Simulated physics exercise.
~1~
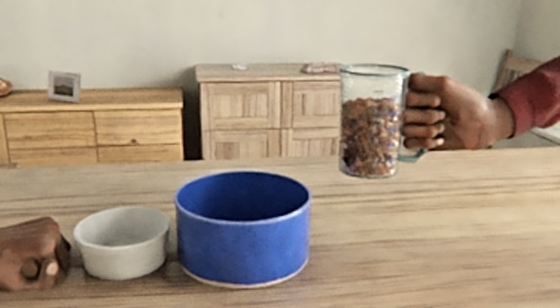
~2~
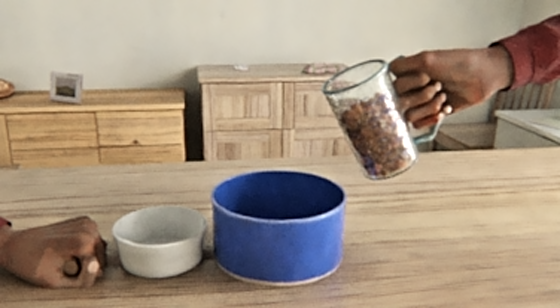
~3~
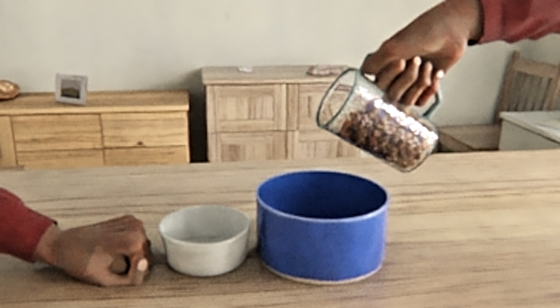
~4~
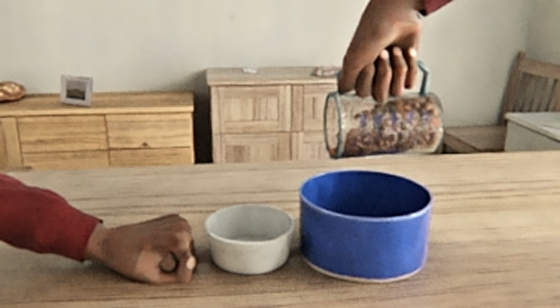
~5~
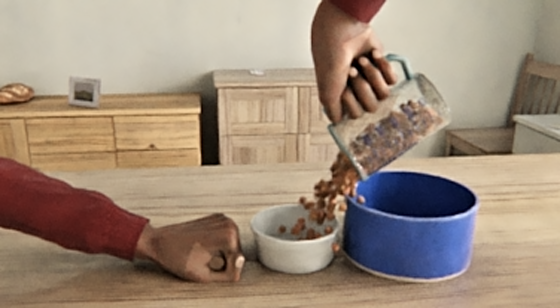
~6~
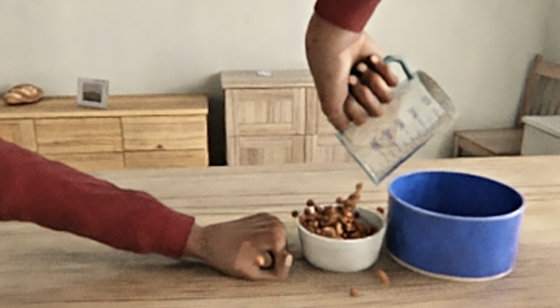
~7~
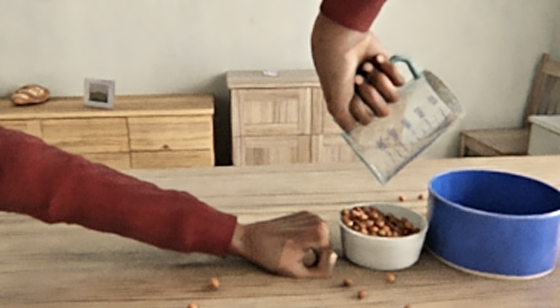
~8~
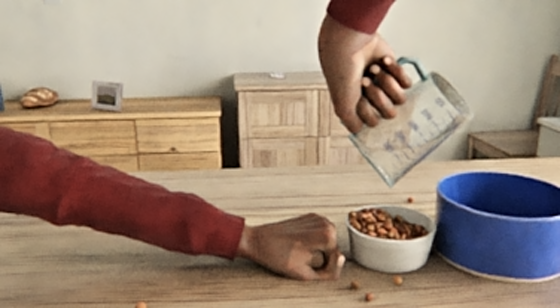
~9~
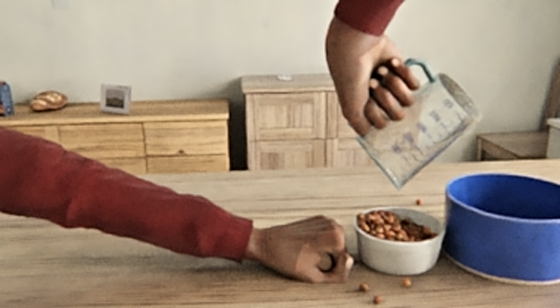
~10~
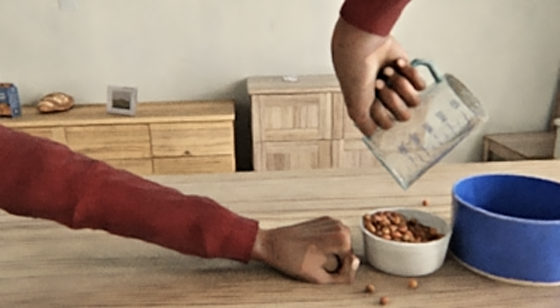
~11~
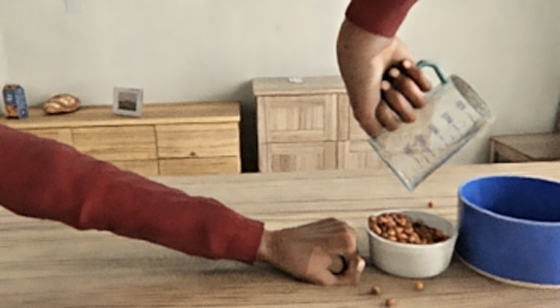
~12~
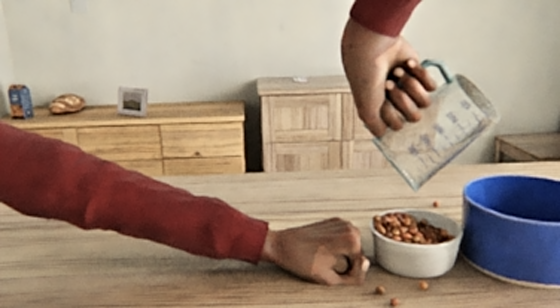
A hand tips a glass jug and pours hazelnuts into the white dish, spilling a few.
